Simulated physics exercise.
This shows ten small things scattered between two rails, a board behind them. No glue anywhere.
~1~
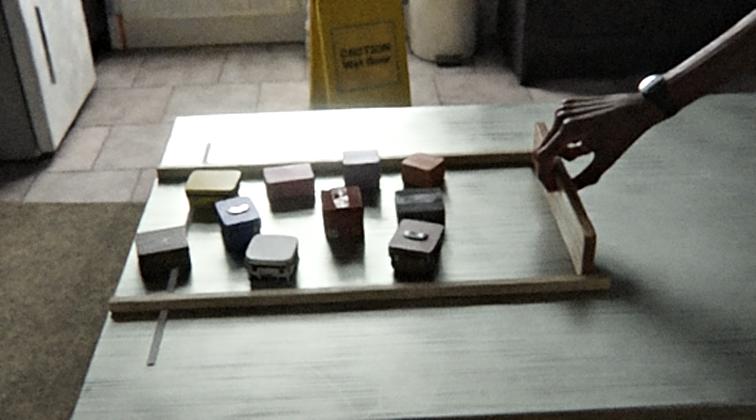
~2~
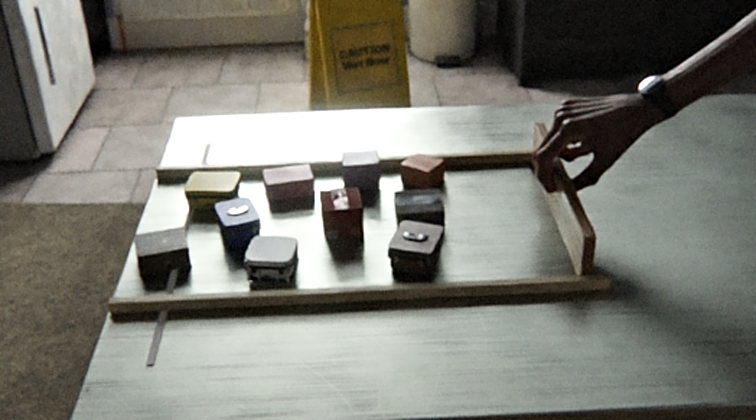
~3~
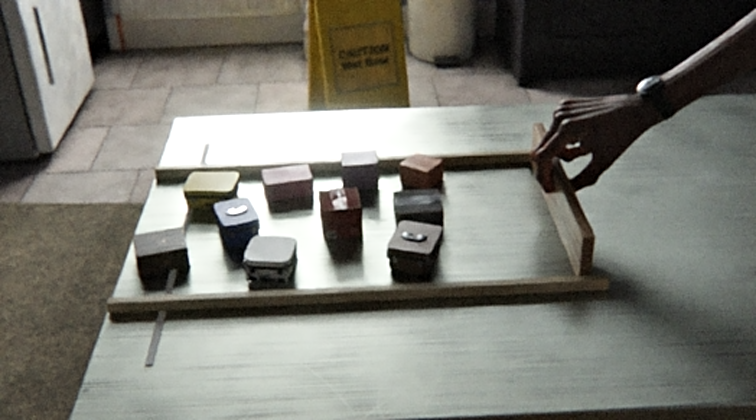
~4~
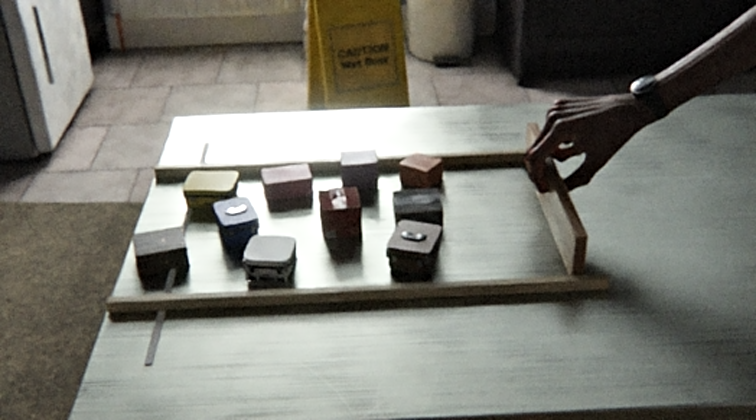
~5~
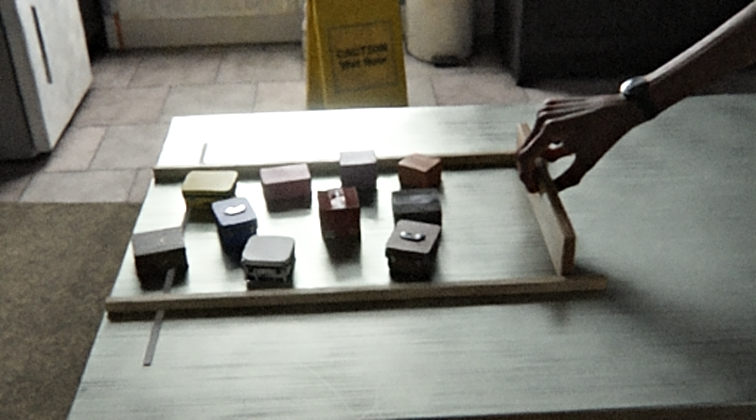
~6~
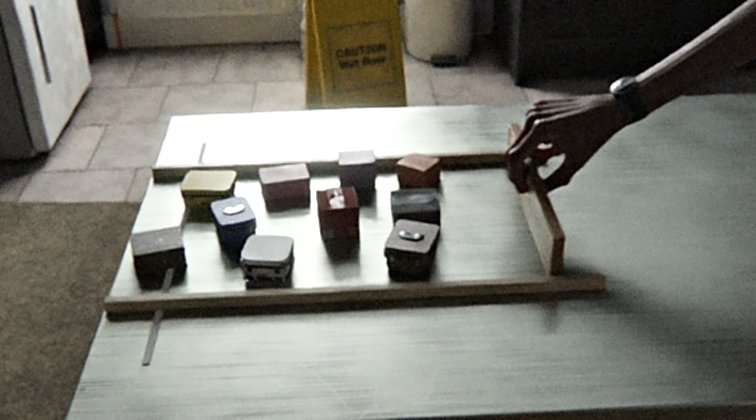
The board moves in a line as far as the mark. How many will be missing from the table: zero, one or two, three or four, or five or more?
As it turns out, the number that fall off is five or more.
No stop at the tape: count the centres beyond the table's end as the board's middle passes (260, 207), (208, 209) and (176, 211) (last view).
In that order 1, 4 and 7.
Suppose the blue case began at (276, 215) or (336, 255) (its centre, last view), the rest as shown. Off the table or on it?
The blue case drops off; falls.
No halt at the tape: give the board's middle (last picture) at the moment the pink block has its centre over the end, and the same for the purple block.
For the pink block at (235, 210), for the purple block at (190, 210).
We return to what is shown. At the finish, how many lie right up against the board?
In contact: 3.
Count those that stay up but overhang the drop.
The number is 0.
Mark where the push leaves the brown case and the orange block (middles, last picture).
Near (146, 264) and (173, 187).
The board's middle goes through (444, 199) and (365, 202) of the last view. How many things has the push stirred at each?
First 1, then 6.
Soon after, none off yet; black block at rest near (158, 249); yellow case at rest near (210, 190); blue case at rest near (235, 222).
Then, none off yet; black block moving near (149, 251); yellow case moved about its own width near (154, 194); blue case moved about its own width near (192, 222).
By the end, the number that fall off is five or more; fallen, purple block, red box, pink block, white case, blue case, yellow case and black block.
